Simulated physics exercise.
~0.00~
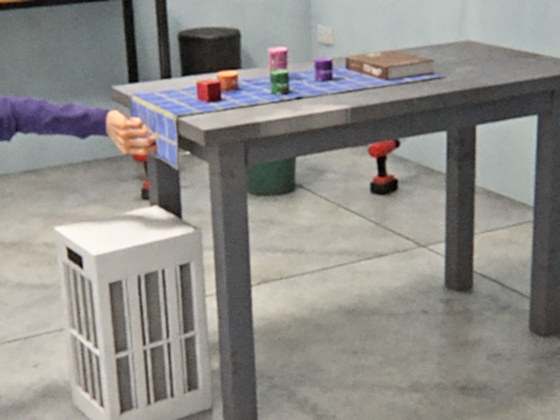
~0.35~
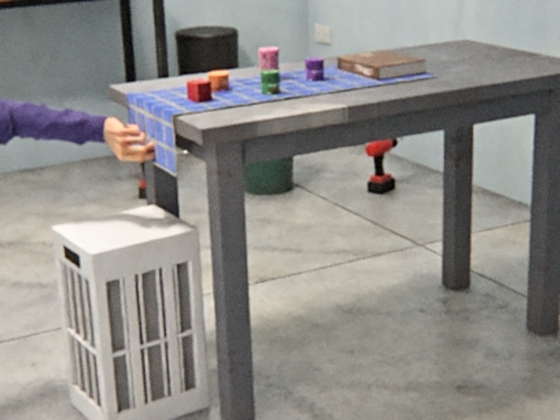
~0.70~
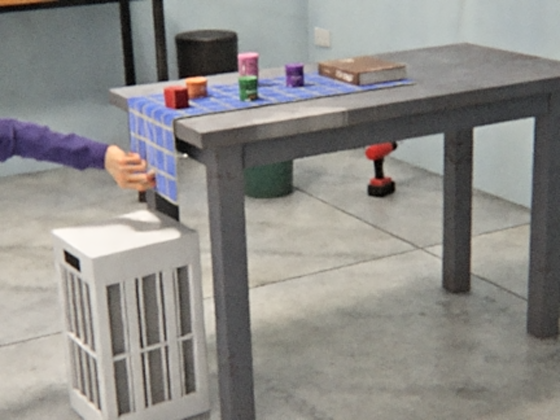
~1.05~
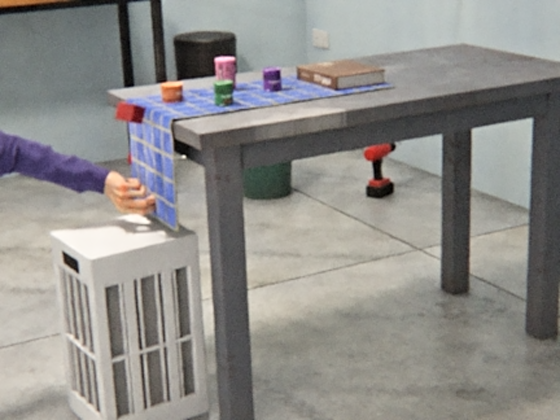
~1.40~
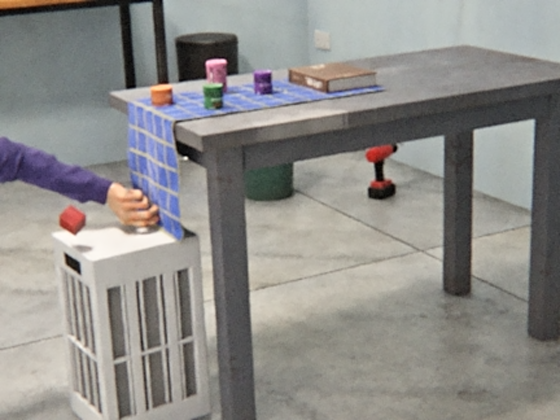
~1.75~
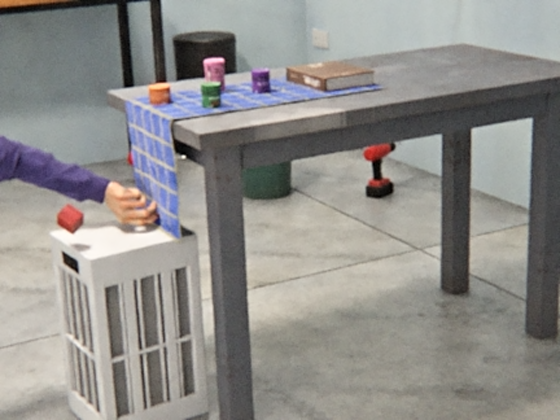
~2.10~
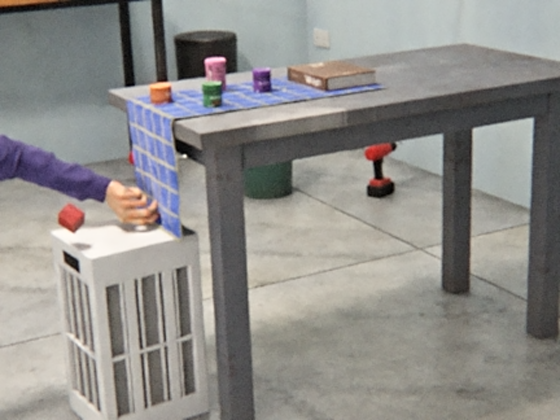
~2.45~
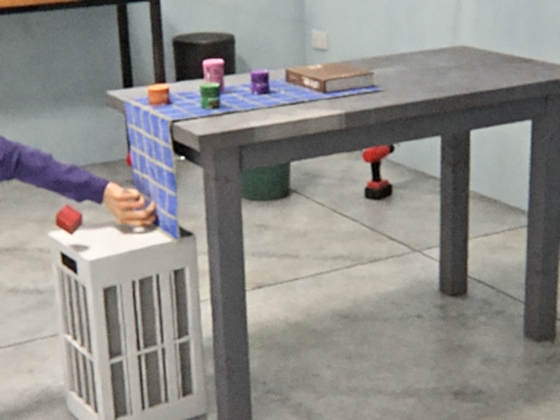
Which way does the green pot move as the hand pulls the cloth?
The green pot moves to the left, riding along on the blue cloth.
